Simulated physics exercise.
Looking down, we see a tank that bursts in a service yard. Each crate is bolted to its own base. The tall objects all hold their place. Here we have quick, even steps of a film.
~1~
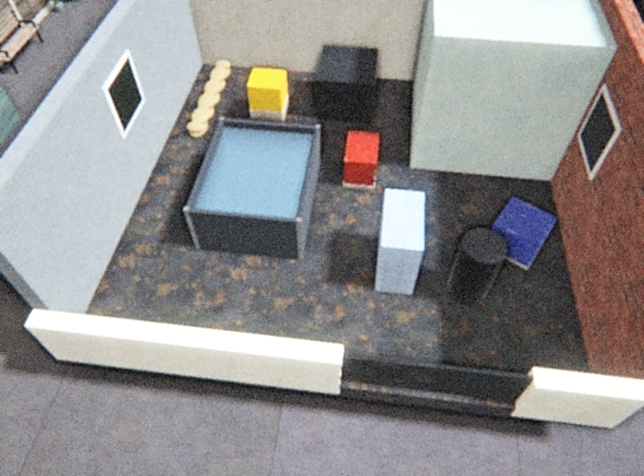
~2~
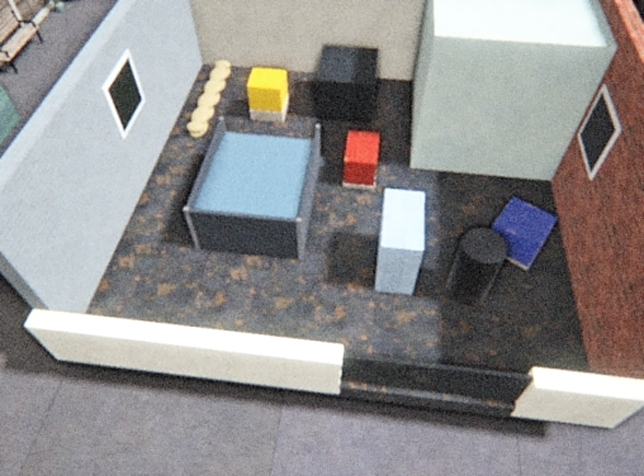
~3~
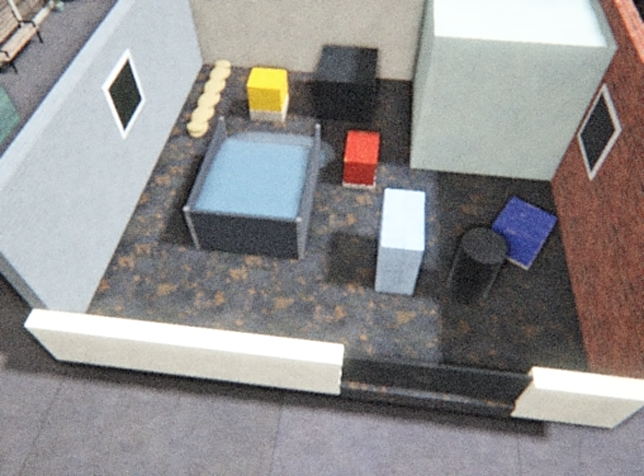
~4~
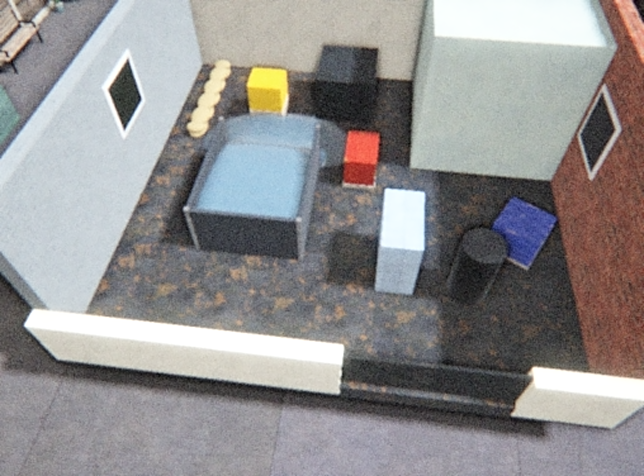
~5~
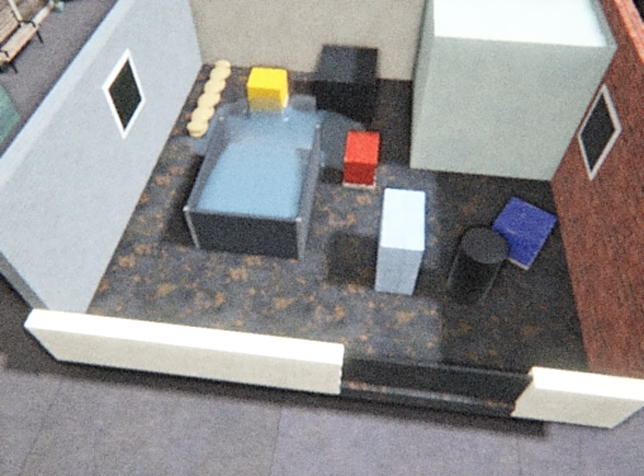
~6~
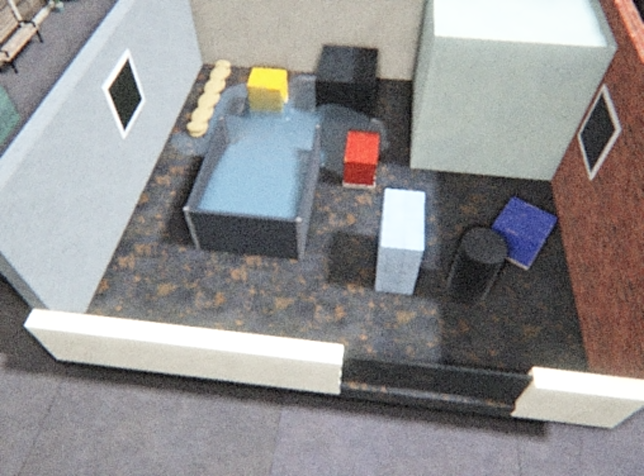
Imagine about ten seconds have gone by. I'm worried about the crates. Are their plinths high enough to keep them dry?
Well, the yellow crate will get wet, the blue crate will get wet, the red crate will get wet.
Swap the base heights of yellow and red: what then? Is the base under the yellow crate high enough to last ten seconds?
My guess is that the yellow one is inundated.
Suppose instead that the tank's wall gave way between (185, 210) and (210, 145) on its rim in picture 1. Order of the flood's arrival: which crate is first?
Answer: The yellow crate.
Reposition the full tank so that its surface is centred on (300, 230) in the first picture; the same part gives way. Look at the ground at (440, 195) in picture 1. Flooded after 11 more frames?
Answer for that point: Inundated.
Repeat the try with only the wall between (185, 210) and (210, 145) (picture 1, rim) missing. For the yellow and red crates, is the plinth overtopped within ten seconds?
Log: Yellow crate stays clear; red crate is doused.
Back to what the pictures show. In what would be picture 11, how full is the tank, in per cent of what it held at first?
I'd put it at some 46 per cent.
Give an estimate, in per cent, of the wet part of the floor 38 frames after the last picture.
About 85 per cent.
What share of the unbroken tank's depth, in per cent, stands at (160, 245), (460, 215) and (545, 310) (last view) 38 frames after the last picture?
Some 8, 2 and 4 in a hundred.
A moment on, water covers 25 % of the floor; the yellow crate water round its plinth, the blue crate not reached, the red crate water round its plinth.
Next, water covers 40 % of the floor; the yellow crate water round its plinth, the blue crate not reached, the red crate water round its plinth.
Then, water covers 55 % of the floor; the yellow crate water round its plinth, the blue crate water round its plinth, the red crate water round its plinth.
Later, water covers 85 % of the floor; the yellow crate water round its plinth, the blue crate water round its plinth, the red crate water round its plinth.
In the end, water covers 100 % of the floor; the yellow crate was topped, the blue crate was topped, the red crate was topped.
